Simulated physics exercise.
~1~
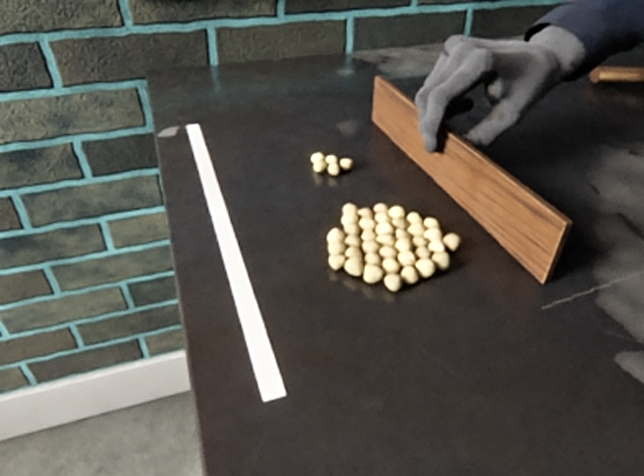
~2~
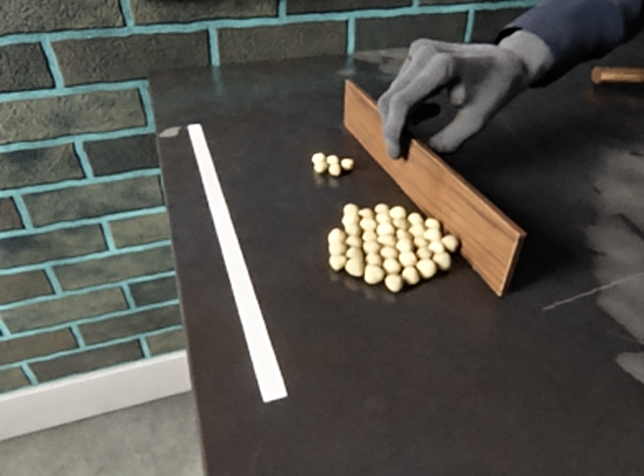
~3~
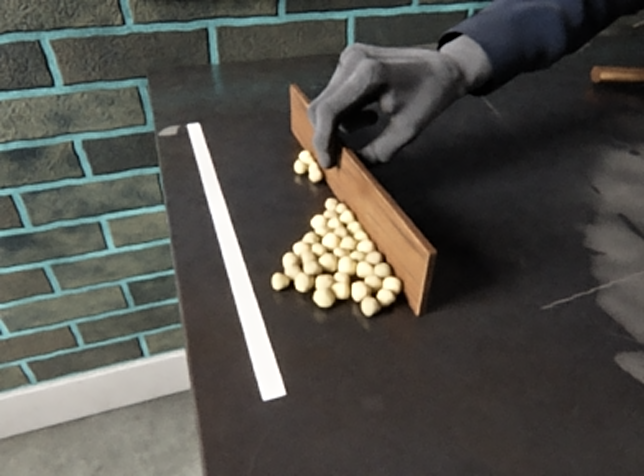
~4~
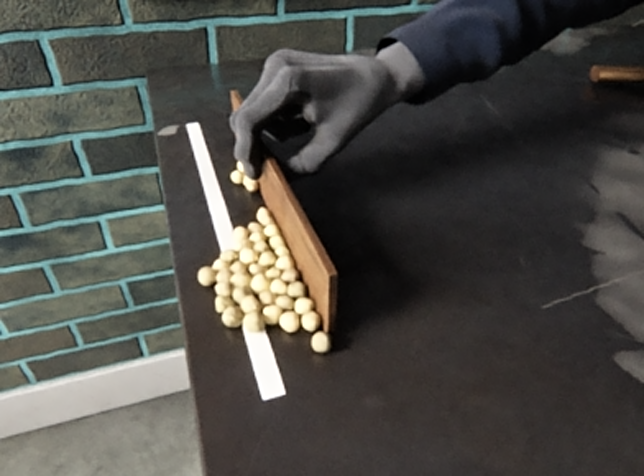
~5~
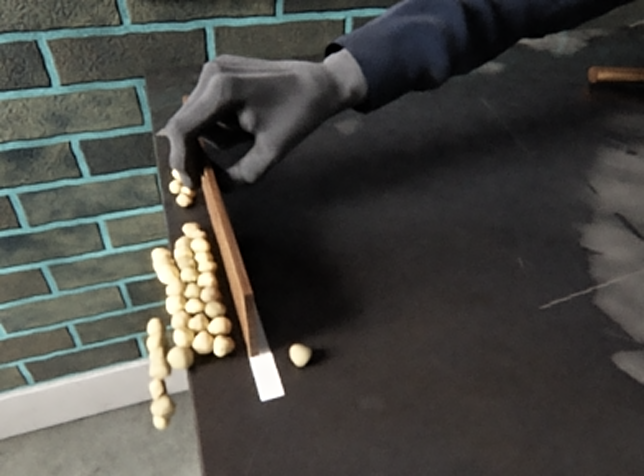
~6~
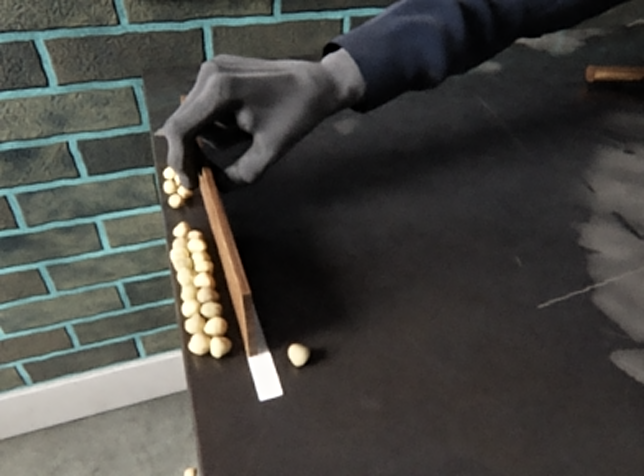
On a dark table, a gloved hand pushes balls left with wood, spilling some off the edge.
